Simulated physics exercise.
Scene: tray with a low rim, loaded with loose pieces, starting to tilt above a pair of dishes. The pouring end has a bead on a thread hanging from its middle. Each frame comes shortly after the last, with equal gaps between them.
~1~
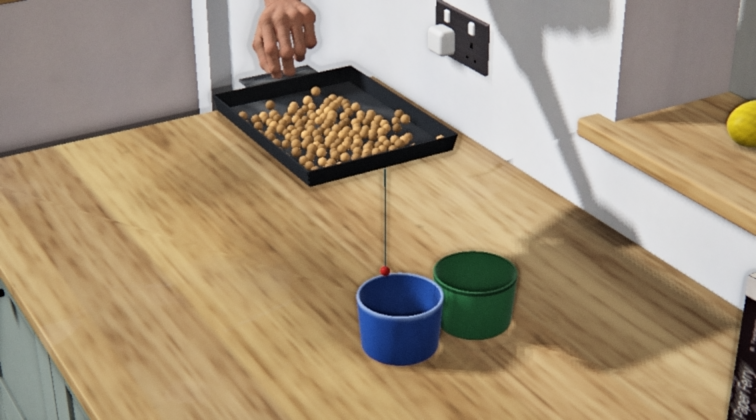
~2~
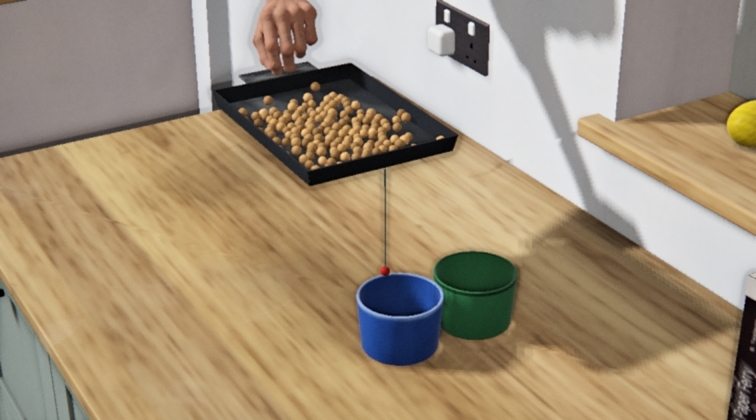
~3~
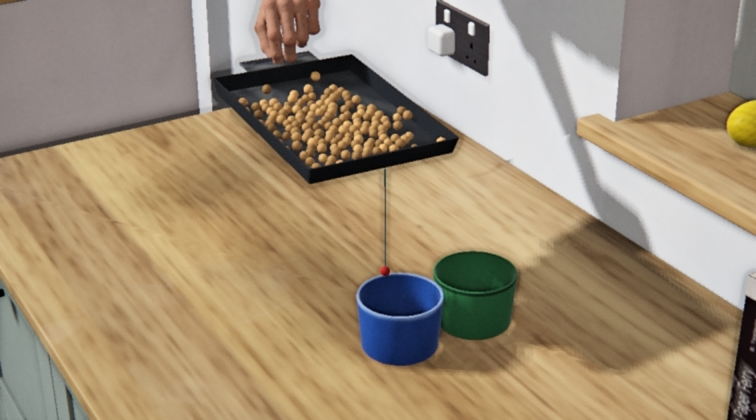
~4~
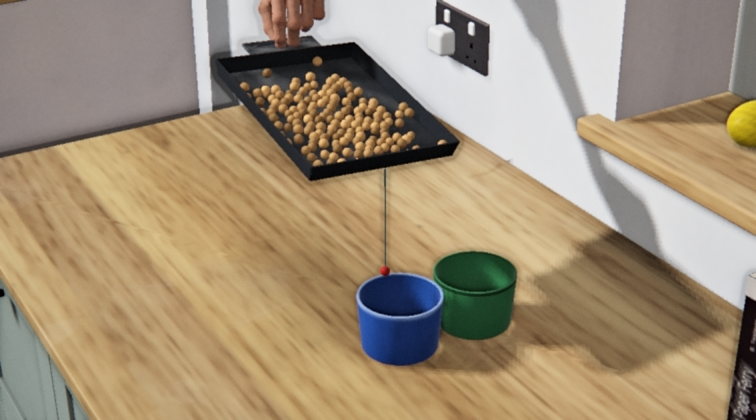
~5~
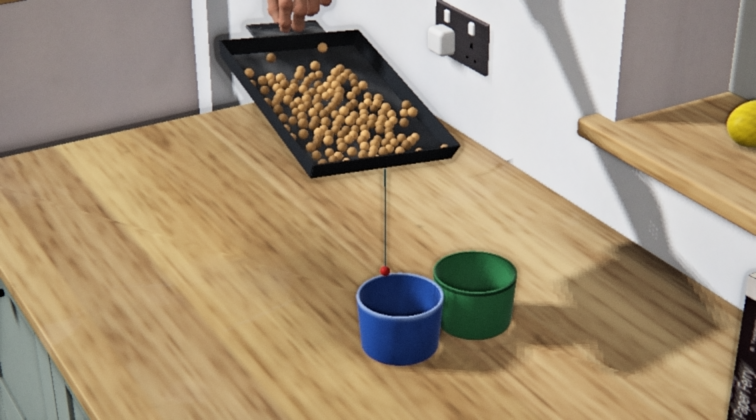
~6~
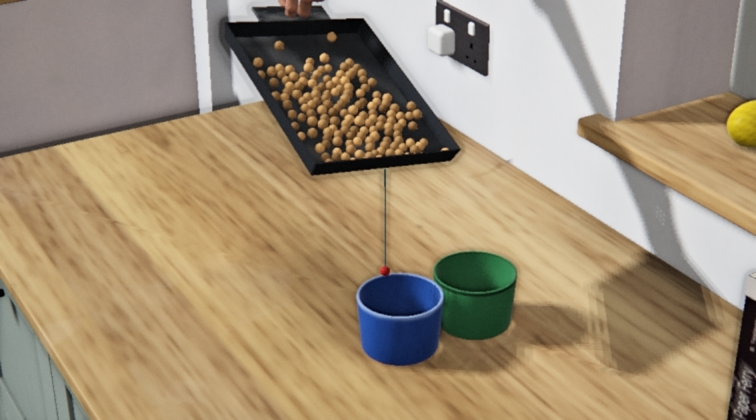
A hand raised the back of a black tray of round wooden beads above a blue dish and a green one, tilting it steadily steeper until almost all the beads were shifting toward its lower edge.
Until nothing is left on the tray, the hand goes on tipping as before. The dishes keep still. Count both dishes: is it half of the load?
The dishes will manage to catch most of it.
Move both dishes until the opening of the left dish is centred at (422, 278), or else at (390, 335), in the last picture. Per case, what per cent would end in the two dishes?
In order: 60 percent and 0 percent.
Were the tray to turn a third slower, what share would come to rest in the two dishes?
About 90 %.
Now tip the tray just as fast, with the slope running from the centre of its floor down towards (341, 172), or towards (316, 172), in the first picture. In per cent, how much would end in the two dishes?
You'd see roughly 10 per cent the first time and 0 per cent the second.
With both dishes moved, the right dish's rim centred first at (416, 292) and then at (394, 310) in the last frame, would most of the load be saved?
In the first position a minority, in the second a minority.
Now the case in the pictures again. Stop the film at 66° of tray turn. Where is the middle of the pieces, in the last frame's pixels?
Somewhere near pixel (416, 143).
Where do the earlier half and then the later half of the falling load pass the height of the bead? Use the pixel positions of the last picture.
Around (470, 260), followed by around (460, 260).
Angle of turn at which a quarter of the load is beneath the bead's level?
That happens at close to 85 degrees.
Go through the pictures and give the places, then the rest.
The first picture shows corners of the pouring end (309, 169) and (453, 133), level; middle of the load (328, 133), round wooden beads; left dish (422, 335); right dish (498, 310); bead on its thread (385, 271).
The second picture shows corners of the pouring end (310, 169) and (453, 134), level; middle of the load (329, 131).
The third picture shows corners of the pouring end (311, 167) and (454, 136), tipped barely, lowest at the right corner; middle of the load (329, 127).
The fourth picture shows corners of the pouring end (313, 165) and (455, 140), tipped a little, lowest at the right corner; middle of the load (331, 120).
The fifth picture shows corners of the pouring end (315, 163) and (456, 144), tipped clearly, lowest at the right corner; middle of the load (336, 115), roughly a third on the move.
The sixth picture shows corners of the pouring end (317, 161) and (456, 147), tipped clearly, lowest at the right corner; middle of the load (345, 114), almost all on the move; left dish (422, 335); right dish (498, 310).
Just after the last frame, tray tipped steeply; almost all on the tray; just a few in the left dish; just a few in the right dish; about a tenth in the air.
A moment on, tray tipped past a quarter turn; about a tenth on the tray; about a tenth in the left dish; roughly half in the right dish; about a tenth outside both; roughly a quarter in the air.
Further on, tray tipped past a quarter turn; about a tenth in the left dish; the larger part in the right dish; about a tenth outside both.
When it is over, tray tipped past a quarter turn; about a tenth in the left dish; the larger part in the right dish; about a tenth outside both.
